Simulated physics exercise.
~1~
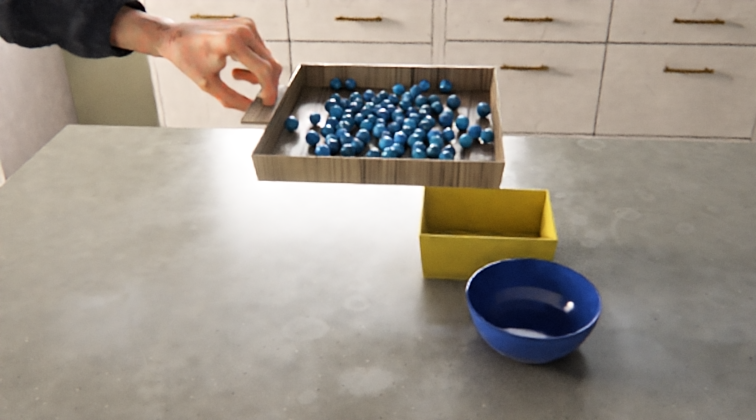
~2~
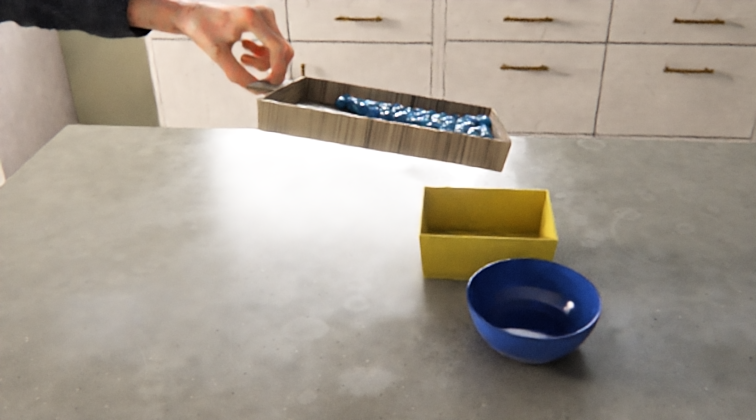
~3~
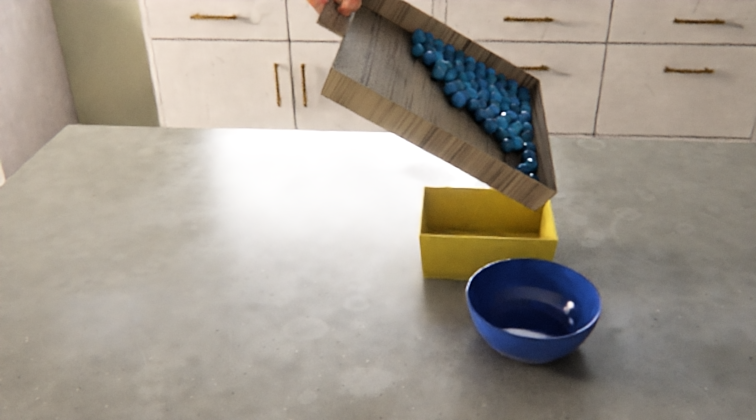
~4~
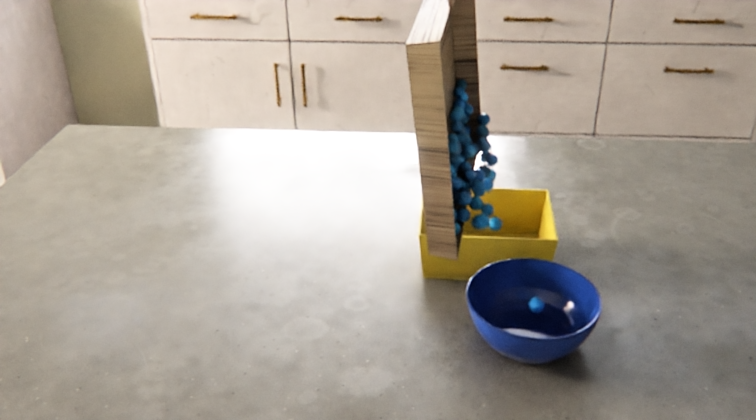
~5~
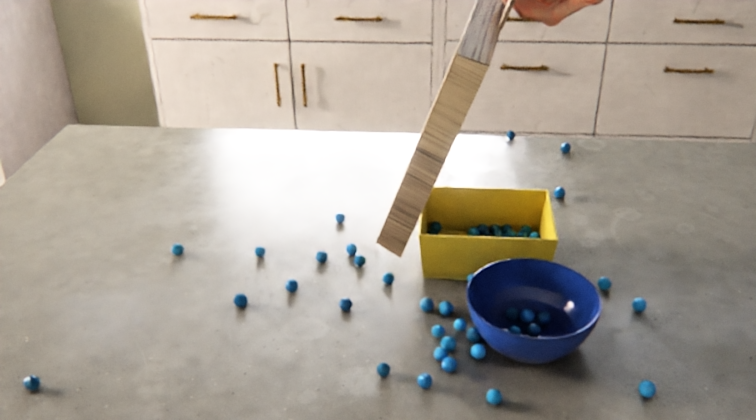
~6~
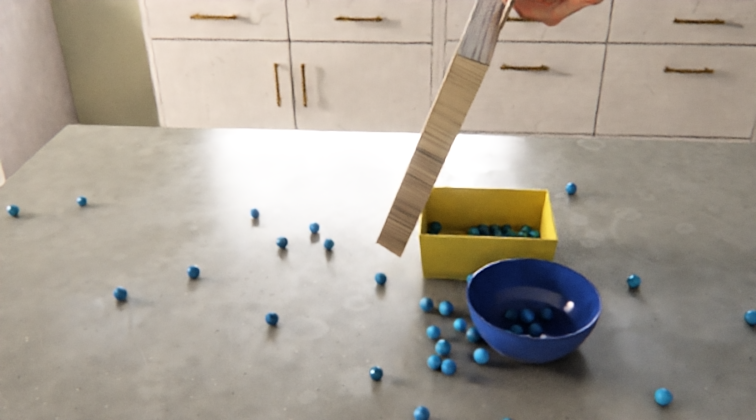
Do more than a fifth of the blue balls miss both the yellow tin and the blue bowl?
Yes, more than a fifth of the balls end up outside both containers. The yellow tin also holds more than a fifth of them, while the blue bowl catches less than that.
